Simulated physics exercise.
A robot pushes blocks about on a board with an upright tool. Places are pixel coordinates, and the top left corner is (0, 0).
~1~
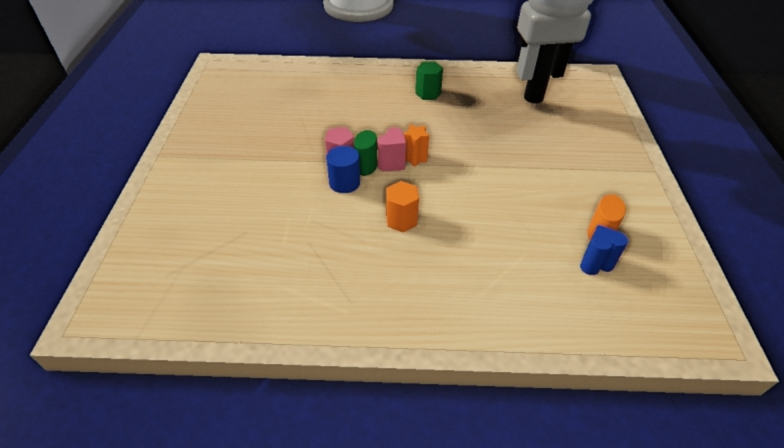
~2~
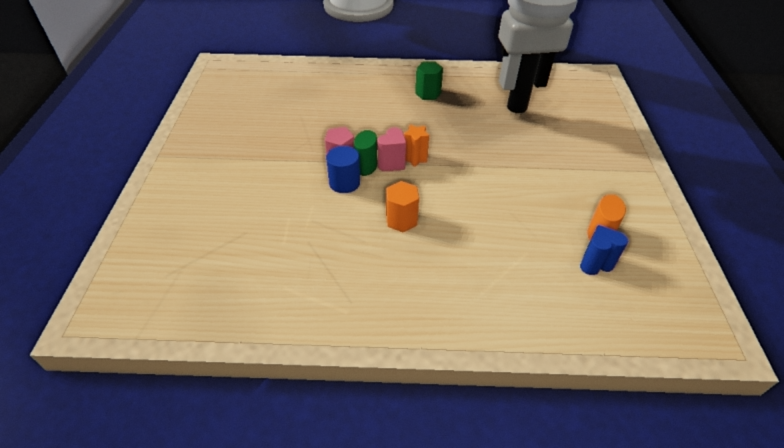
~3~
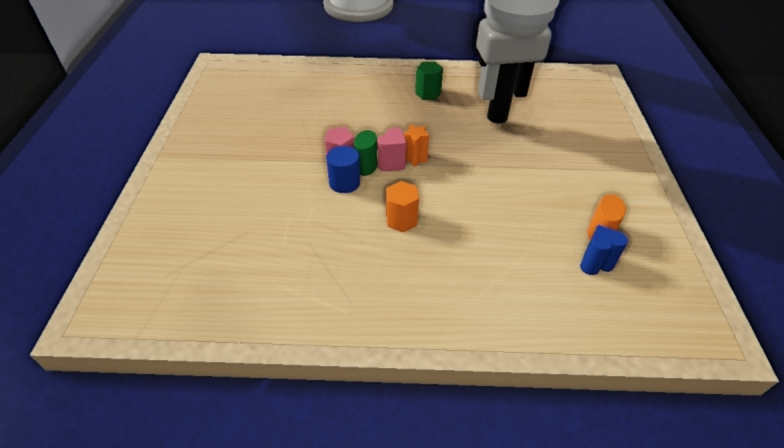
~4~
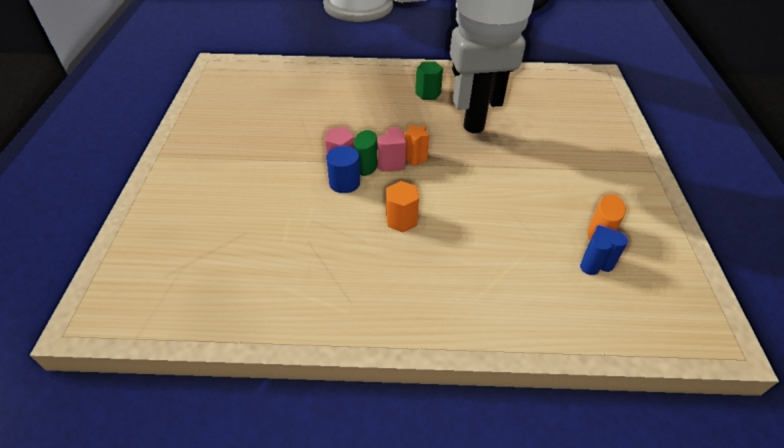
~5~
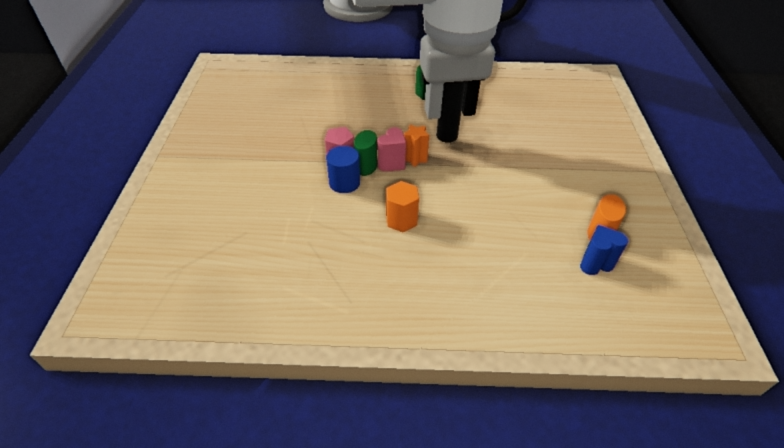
A robot arm moving its upright black tool left and nearer across a wooden board, the colourful blocks staying still.
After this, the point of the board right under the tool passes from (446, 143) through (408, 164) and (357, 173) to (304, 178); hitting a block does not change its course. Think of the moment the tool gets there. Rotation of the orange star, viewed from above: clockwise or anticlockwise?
It turns round anticlockwise.
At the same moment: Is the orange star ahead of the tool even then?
No
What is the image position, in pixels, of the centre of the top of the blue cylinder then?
It should be at about (307, 170).
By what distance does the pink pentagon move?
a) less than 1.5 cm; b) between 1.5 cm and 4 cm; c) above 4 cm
Option c.
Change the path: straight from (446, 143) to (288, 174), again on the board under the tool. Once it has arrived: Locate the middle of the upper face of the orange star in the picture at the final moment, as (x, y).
Roughly at (403, 139).
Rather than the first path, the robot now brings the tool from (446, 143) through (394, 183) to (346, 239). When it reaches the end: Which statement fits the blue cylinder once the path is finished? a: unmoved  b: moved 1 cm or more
The answer is b.
On the path given first. One third of the way, tool at (408, 157); pink pentagon at (336, 135); blue cylinder at (339, 157); green oval block at (360, 139), turned 15° clockwise; pink heart at (372, 152), turned 15° clockwise; orange star at (394, 147), turned 35° anticlockwise.
Two thirds of the way, tool at (357, 166); pink pentagon at (315, 130); blue cylinder at (322, 163); green oval block at (335, 138), turned 45° clockwise; pink heart at (346, 176), turned 30° anticlockwise; orange star at (357, 160), turned 85° anticlockwise.
At the end, tool at (302, 171); pink pentagon at (297, 121), turned 60° clockwise; blue cylinder at (307, 170); green oval block at (291, 136), turned 110° clockwise; pink heart at (345, 178), turned 35° anticlockwise; orange star at (350, 160), turned 110° anticlockwise.
